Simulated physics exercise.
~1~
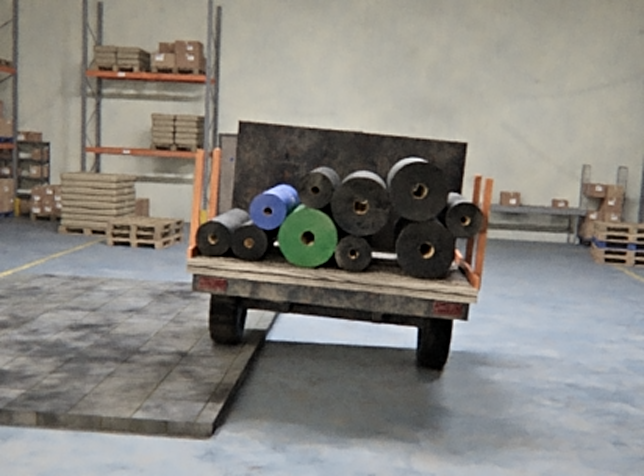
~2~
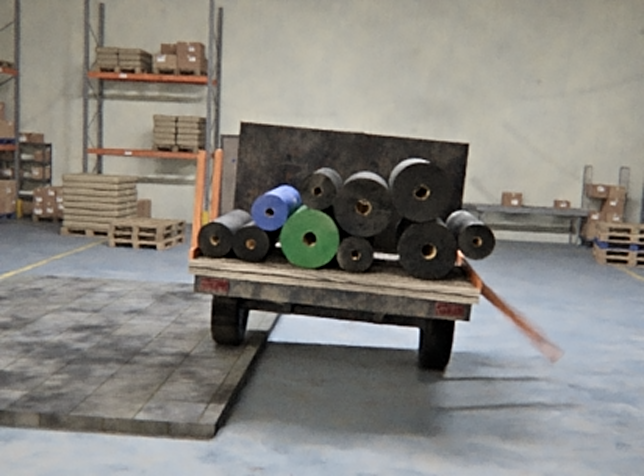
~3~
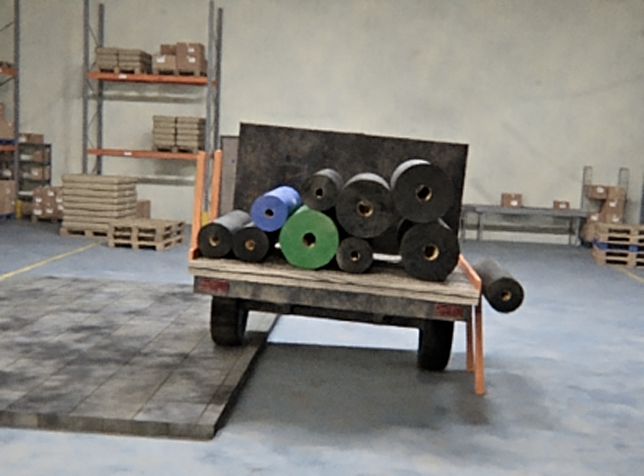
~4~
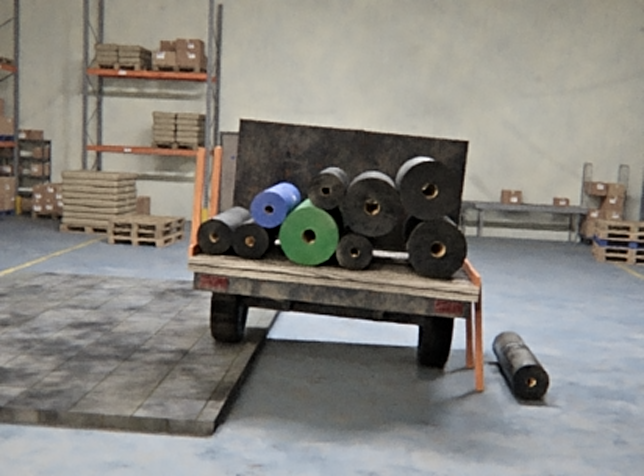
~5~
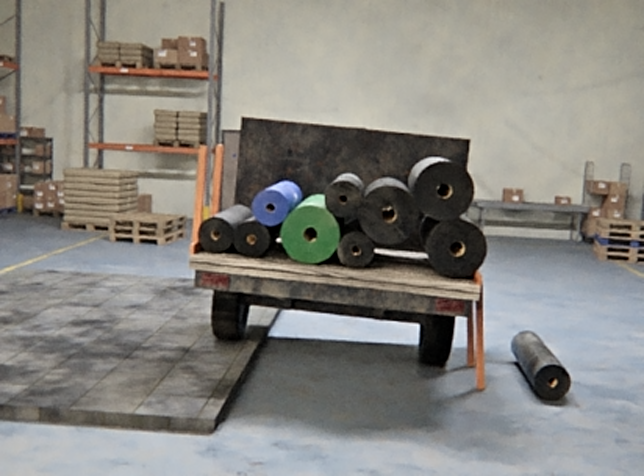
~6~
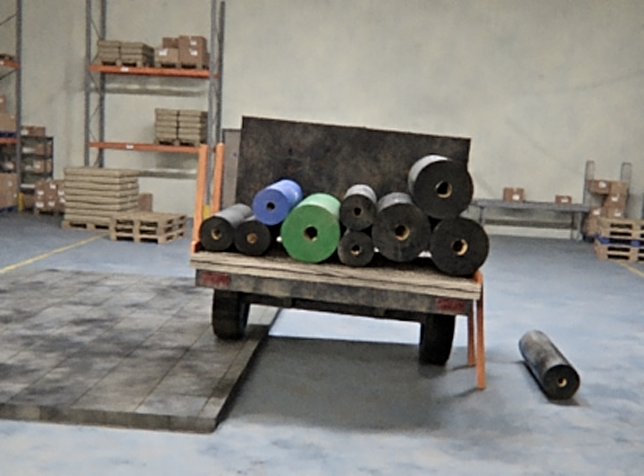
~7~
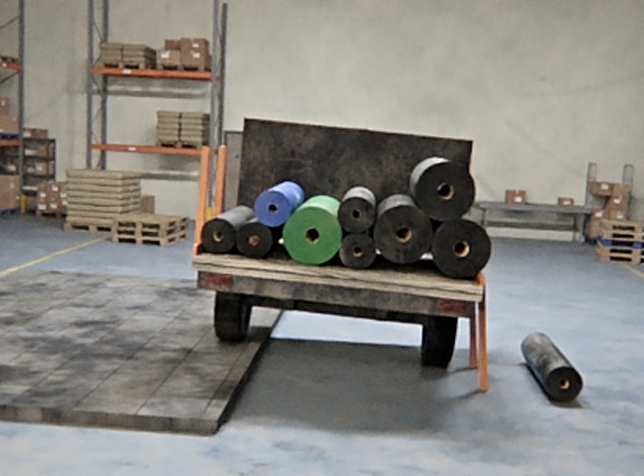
The orange posts on the right side of a parked trailer swung down, and a black roll at that edge dropped to the floor while other black rolls shifted right and settled, leaving the blue and green ones in place on the trailer.
